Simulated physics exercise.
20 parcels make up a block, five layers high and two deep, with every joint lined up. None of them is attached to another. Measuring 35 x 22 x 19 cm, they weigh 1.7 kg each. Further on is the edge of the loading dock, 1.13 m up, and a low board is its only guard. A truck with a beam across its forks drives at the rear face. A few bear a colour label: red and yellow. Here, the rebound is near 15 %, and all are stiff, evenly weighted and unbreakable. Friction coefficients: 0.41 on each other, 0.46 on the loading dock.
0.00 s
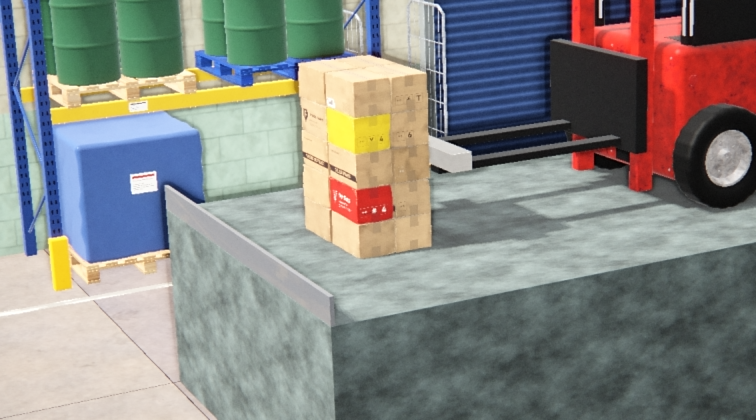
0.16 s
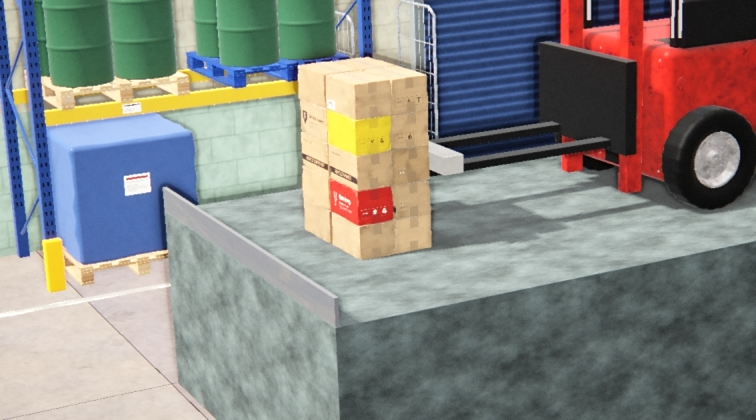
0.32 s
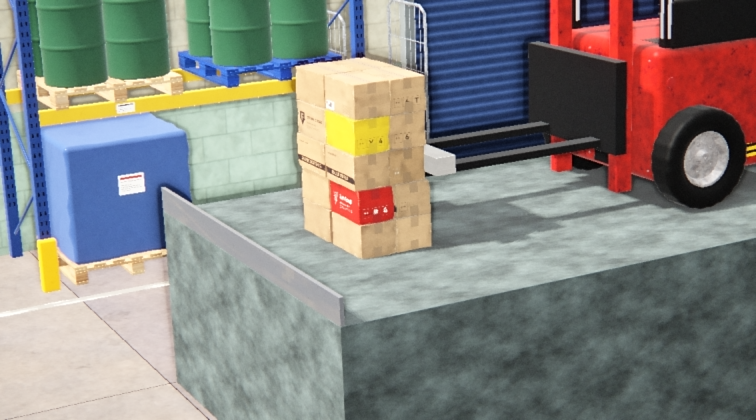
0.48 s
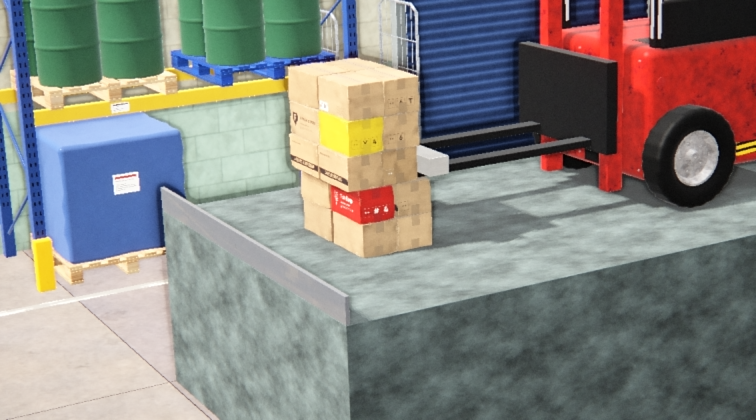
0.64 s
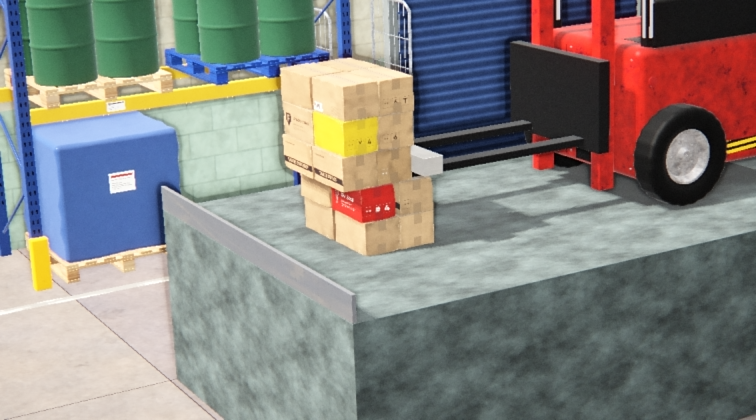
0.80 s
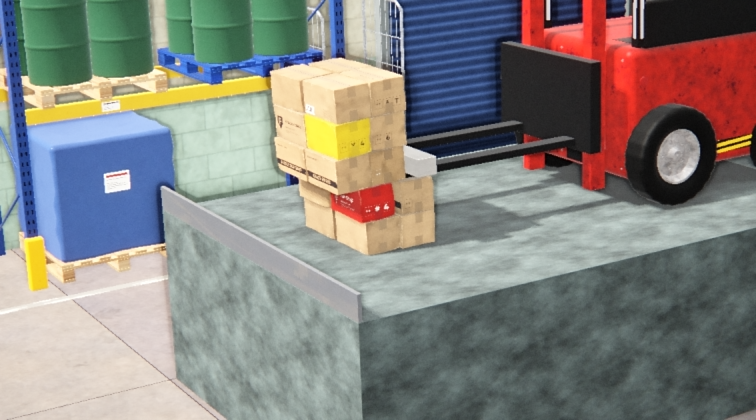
On a raised concrete platform in a warehouse, a red forklift moves left with a beam across its forks and pushes into a stack of cardboard boxes, shoving the upper layers leftward while the lowest boxes stay in place.
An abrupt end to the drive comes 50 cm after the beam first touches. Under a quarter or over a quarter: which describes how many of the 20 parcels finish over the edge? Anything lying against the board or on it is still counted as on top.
Finishing over the edge: More than a quarter.
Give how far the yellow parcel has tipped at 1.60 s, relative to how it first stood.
Rotation: Approx. 170°.
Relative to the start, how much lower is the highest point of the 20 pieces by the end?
Roughly 55 centimetres lower at the end.
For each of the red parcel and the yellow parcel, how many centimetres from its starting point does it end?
Result: Red at 20 cm, yellow at 220 cm.
After 1.16 s, none of the 20 parcels over the edge, 16 disturbed; yellow parcel leaning 32°, 7 cm lower; red parcel leaning 17°.
After 1.60 s, 2 of the 20 parcels over the edge; yellow parcel upside down; red parcel leaning 42°.
After 2.20 s, 8 of the 20 parcels over the edge; yellow parcel on its side; red parcel leaning 39°.
By the end (2.7 s), 10 of the 20 parcels over the edge; yellow parcel on its side; red parcel leaning 39°. That is 50 per cent. As the last picture would show them, middles, red parcel near (331, 206).
